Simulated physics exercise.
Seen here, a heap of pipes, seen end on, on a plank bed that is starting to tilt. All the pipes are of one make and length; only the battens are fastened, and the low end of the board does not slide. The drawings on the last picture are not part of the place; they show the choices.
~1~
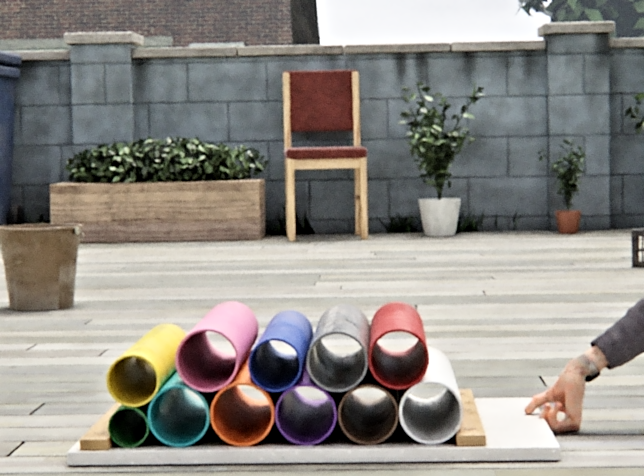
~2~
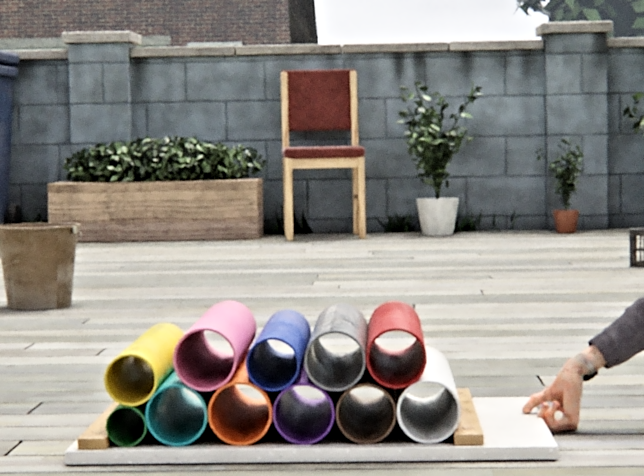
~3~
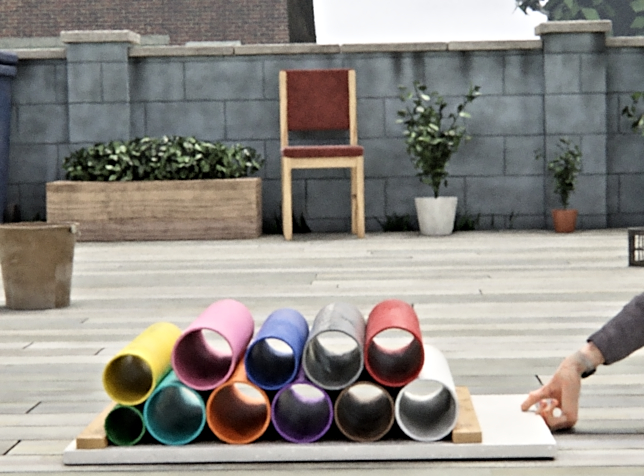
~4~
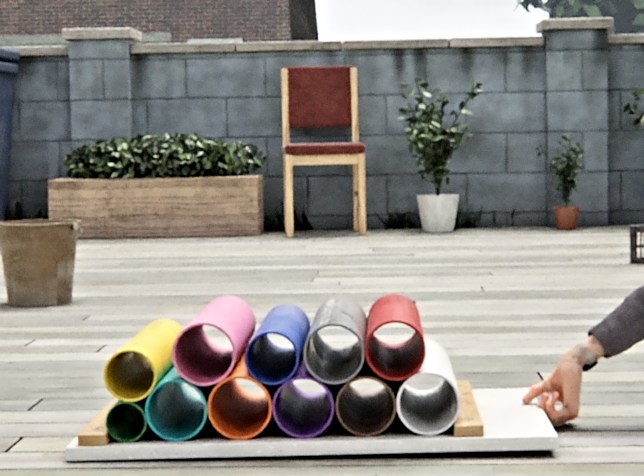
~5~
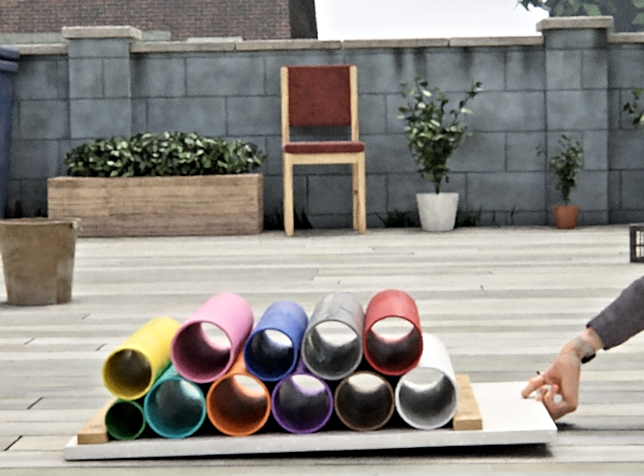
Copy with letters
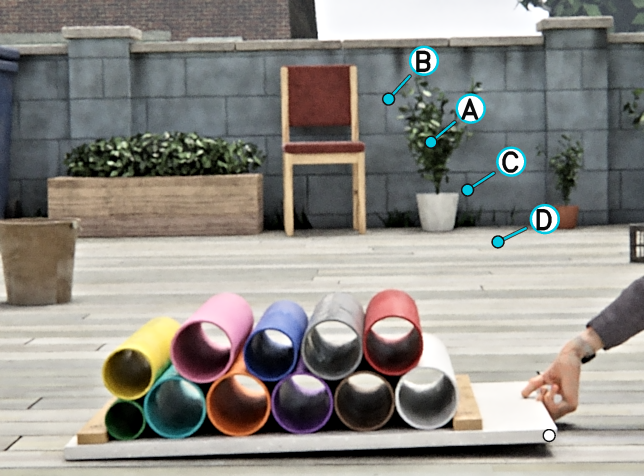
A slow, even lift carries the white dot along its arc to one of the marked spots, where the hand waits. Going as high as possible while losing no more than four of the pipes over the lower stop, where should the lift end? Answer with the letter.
D is the limit.
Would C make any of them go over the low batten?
At C: Yes.
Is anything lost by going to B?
Yes.
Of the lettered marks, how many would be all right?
One of the four.
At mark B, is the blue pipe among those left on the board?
No, with B.
On the marked copy, A at (431, 142); B at (389, 99); C at (468, 190); D at (498, 242); the white dot at (549, 435).
With D. Early on, board at 16°.
Further on, board at 25°.
At the end, board at 25°, one over the low batten (yellow).
As for the rest, A eleven over the low batten; B eleven over the low batten; C eleven over the low batten.
